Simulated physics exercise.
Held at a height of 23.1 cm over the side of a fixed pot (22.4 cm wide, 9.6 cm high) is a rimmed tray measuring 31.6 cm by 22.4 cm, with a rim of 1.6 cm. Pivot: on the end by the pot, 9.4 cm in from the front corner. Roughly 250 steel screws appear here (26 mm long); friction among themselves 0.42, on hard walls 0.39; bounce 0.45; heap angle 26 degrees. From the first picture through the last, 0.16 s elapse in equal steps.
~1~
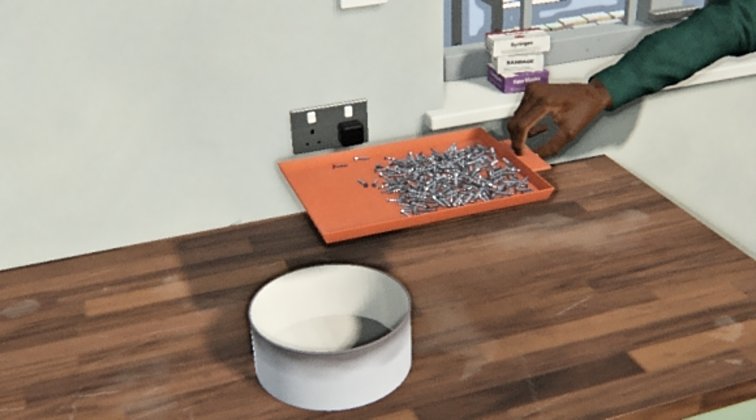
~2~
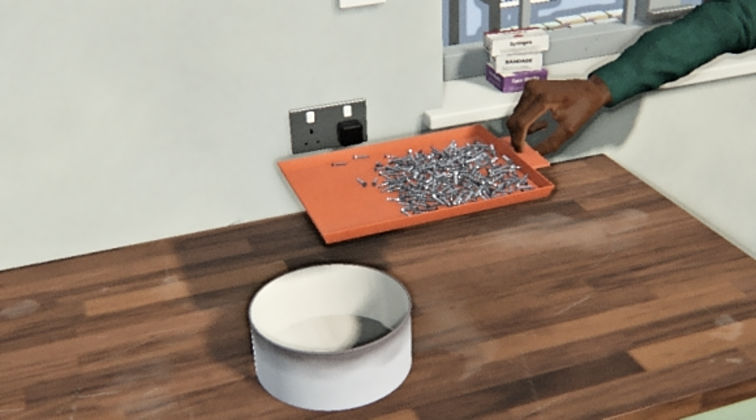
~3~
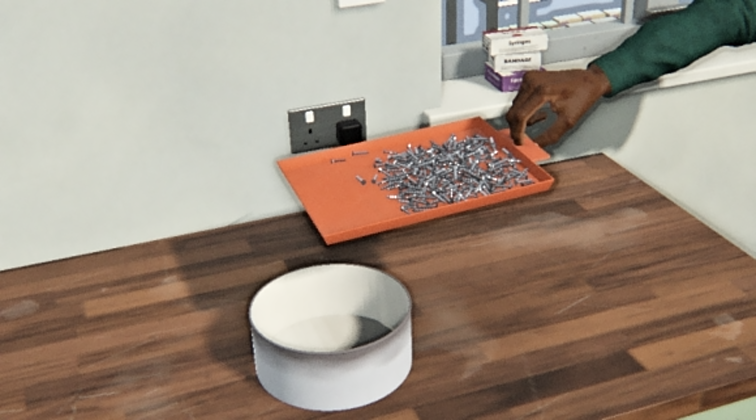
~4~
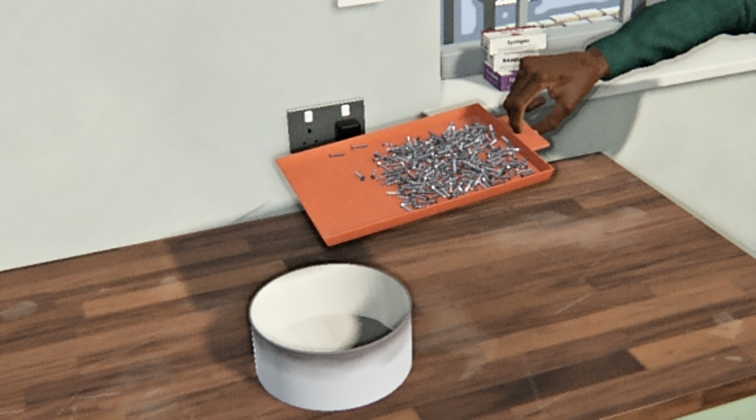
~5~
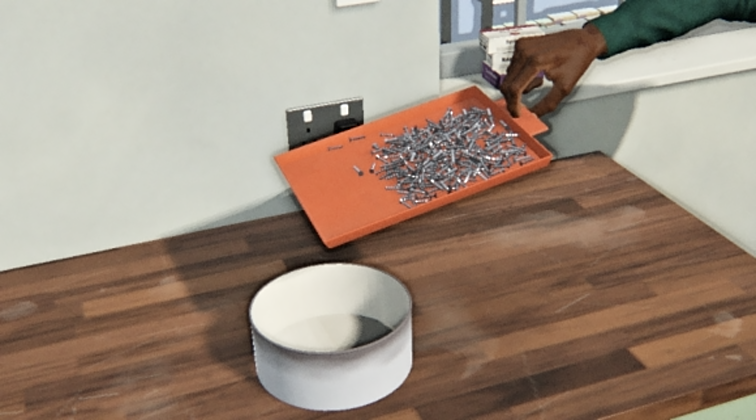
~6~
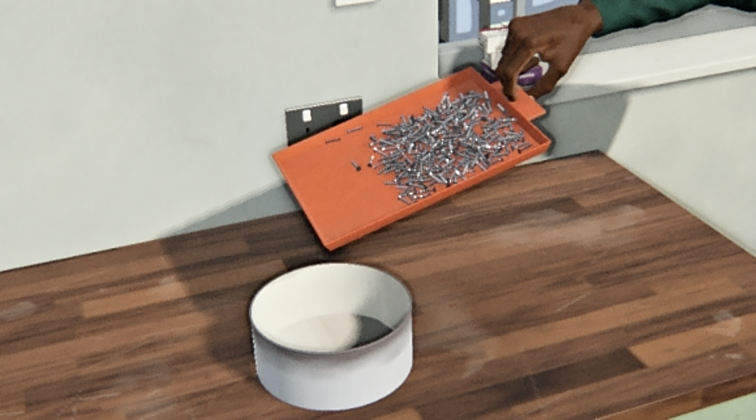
The clip opens on a hand in a green sleeve holding the right end of an orange tray of steel screws, above a wooden worktop with a white pot. The hand slowly lifts that end, steepening the tray's slope down toward the left, while the screws stay heaped toward the right.
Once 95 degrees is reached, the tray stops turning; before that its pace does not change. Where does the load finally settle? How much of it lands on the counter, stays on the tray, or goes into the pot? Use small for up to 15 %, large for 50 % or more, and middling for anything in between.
Counter - middling, left on the tray - small, pot - large.
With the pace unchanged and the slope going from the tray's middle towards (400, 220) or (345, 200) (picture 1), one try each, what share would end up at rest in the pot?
I'd put it at roughly 45 per cent for the first tilt and roughly 25 per cent for the second.
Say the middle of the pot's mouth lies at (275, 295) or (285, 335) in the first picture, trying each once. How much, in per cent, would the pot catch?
About 30 and 100 per cent.
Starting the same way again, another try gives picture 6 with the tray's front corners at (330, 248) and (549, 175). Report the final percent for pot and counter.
The pot gets 45 and the counter 55.
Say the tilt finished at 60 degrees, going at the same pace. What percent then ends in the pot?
Around 30 per cent, then.
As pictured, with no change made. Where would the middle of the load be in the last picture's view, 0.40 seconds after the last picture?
Load centre, approx.: (331, 234) px.
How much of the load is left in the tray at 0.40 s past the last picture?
80 %, give or take.
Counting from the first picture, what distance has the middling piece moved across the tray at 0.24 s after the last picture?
Displacement on the tray: Roughly 3 cm.
Then, 0.24 s after the last picture, tilt 57 degrees; the tray holds 100 %, the pot 0 %.
Then, 0.40 s after the last picture, tilt 83 degrees; the tray holds 80 %, the pot 0 %.
Then, 0.68 s after the last picture, tilt 95 degrees; the tray holds 0 %, the pot 60 %.
In the end, counter 40 %, tray 0 %, pot 60 %.
